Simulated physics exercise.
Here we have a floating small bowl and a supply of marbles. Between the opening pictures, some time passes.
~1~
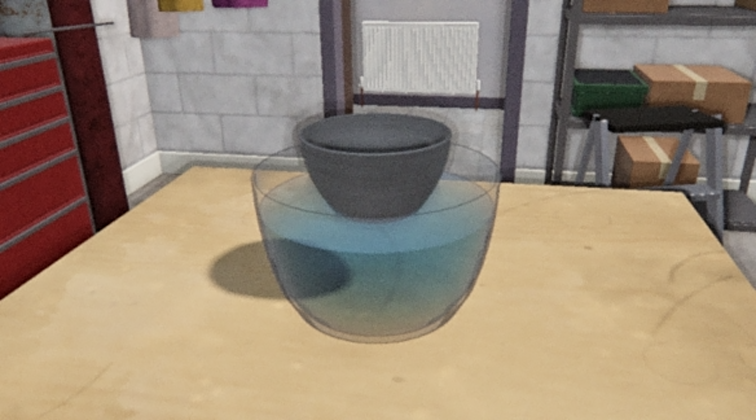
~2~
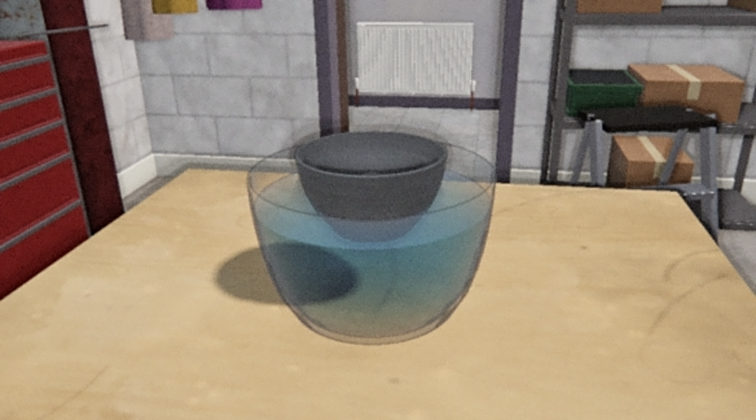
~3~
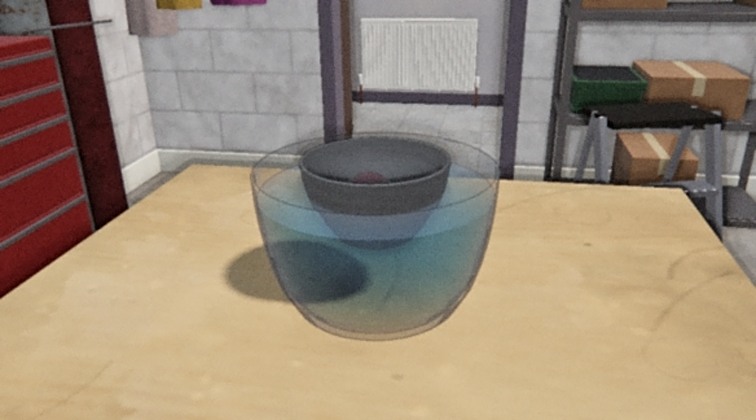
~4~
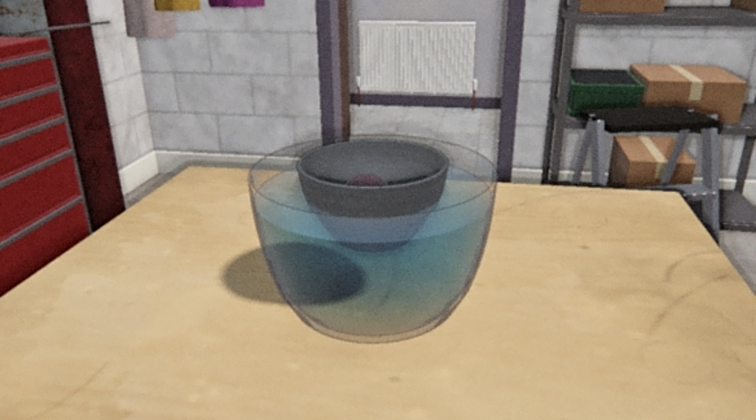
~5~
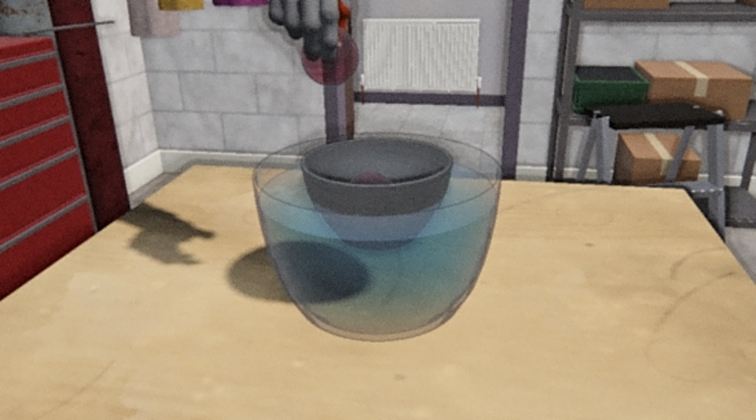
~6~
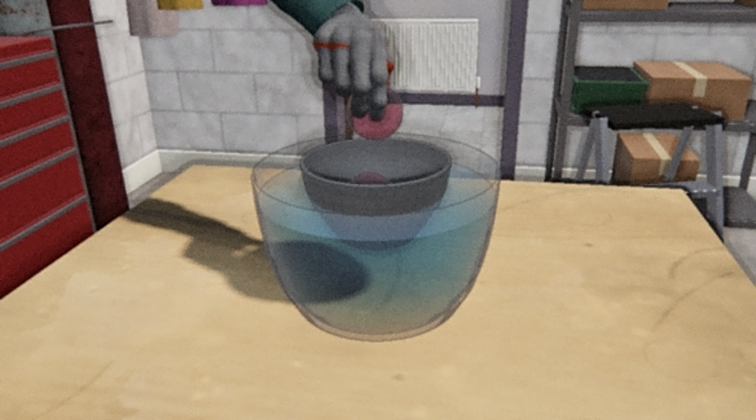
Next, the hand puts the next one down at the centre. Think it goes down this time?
No, it survives.
Shortly, the glass marble is in and the small bowl dips.
Then, it steadies; about a fifth of its side above the surface.
At the finish, the small bowl floats; about a fifth of its side above the surface.
